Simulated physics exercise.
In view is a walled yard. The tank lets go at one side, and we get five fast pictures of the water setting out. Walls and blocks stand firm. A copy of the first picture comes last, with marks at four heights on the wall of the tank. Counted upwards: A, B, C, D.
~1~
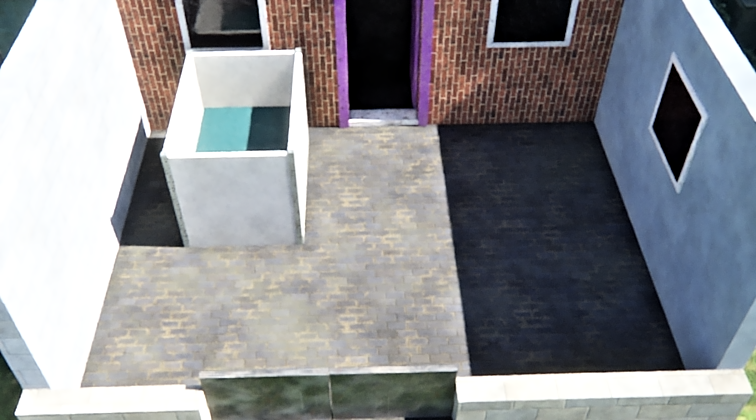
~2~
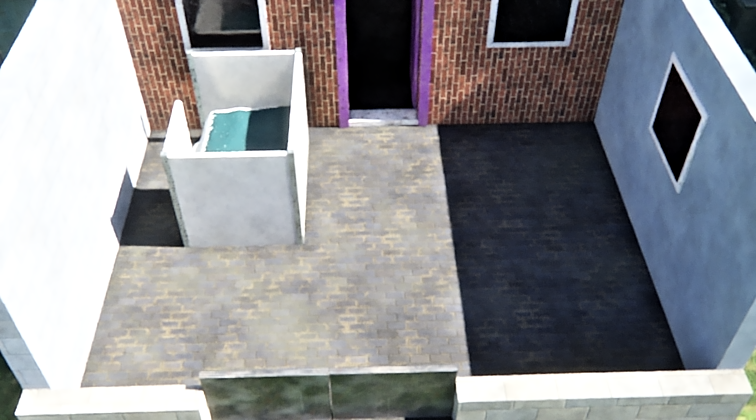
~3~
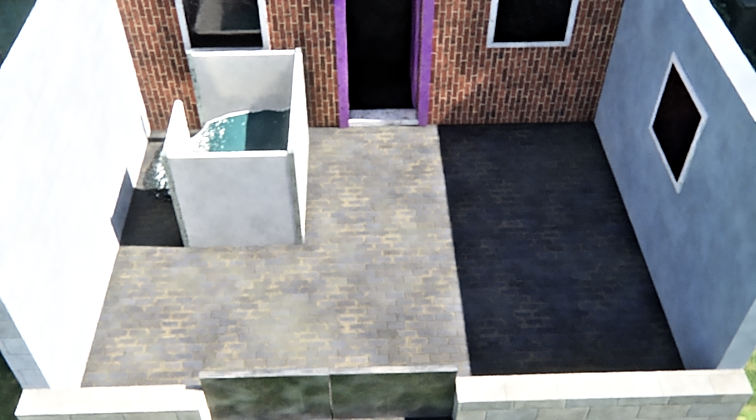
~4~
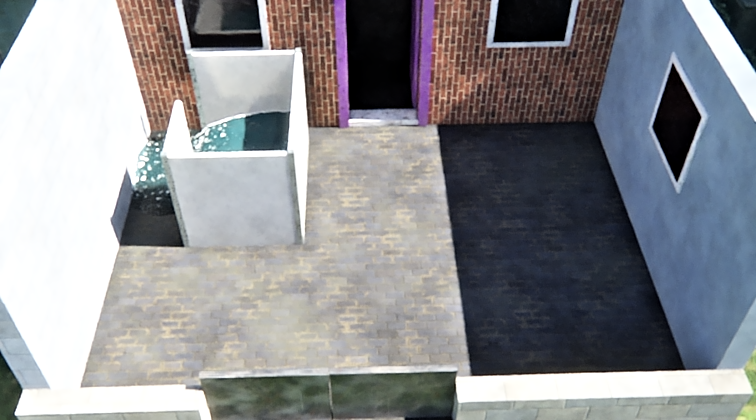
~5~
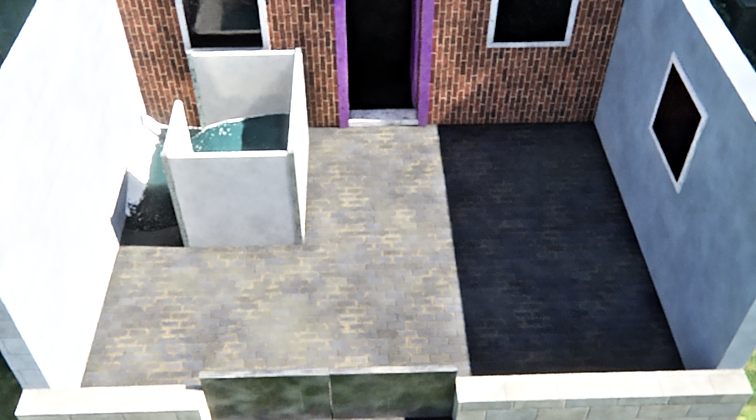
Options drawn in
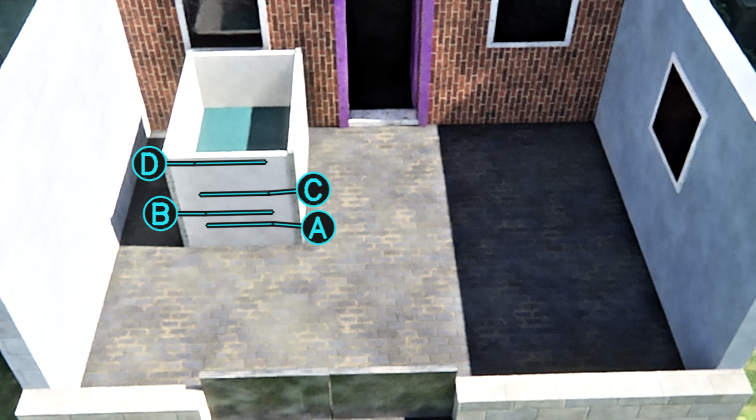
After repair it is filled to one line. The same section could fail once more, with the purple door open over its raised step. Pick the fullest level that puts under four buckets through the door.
Take C.
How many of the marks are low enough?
Three.
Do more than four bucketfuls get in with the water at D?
Yes, it does.
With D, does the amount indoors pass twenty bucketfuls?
No, less.
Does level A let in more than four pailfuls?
No.
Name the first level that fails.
D.
In cyan, A at (240, 224); B at (238, 212); C at (235, 193); D at (229, 162); from the bottom up A, B, C, D.
With A, nothing gets over.
With B, nothing gets over.
With C, a bucket or two gets in.
With D, about 9 bucketfuls get in.
